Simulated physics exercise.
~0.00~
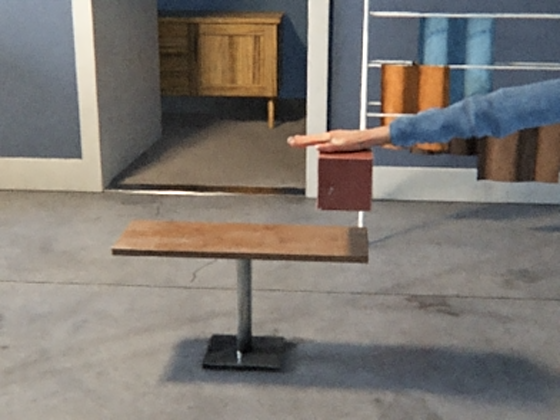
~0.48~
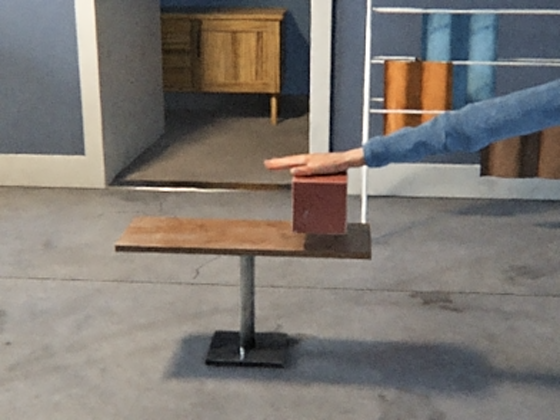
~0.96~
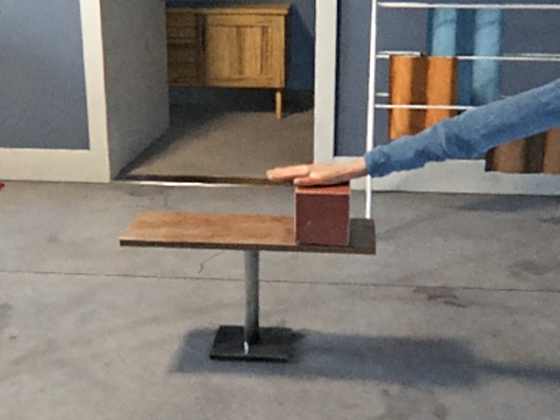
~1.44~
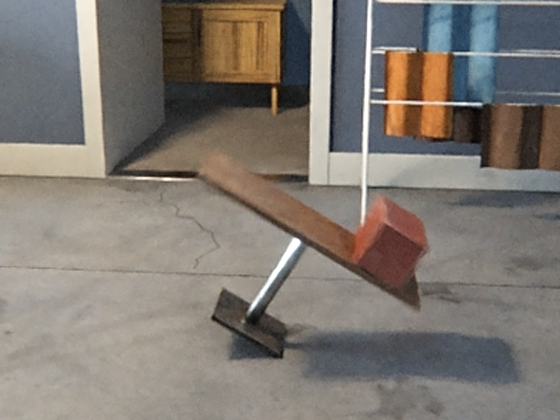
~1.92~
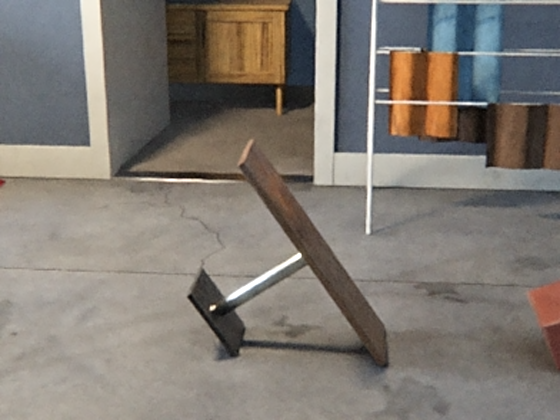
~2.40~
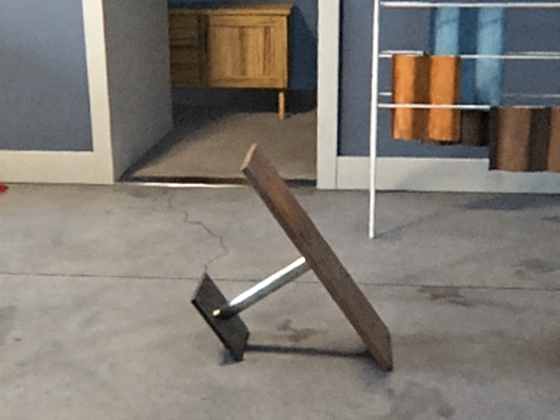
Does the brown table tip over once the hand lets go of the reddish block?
Yes, the table overbalances to the right and ends up leaning with the edge of its top on the floor.
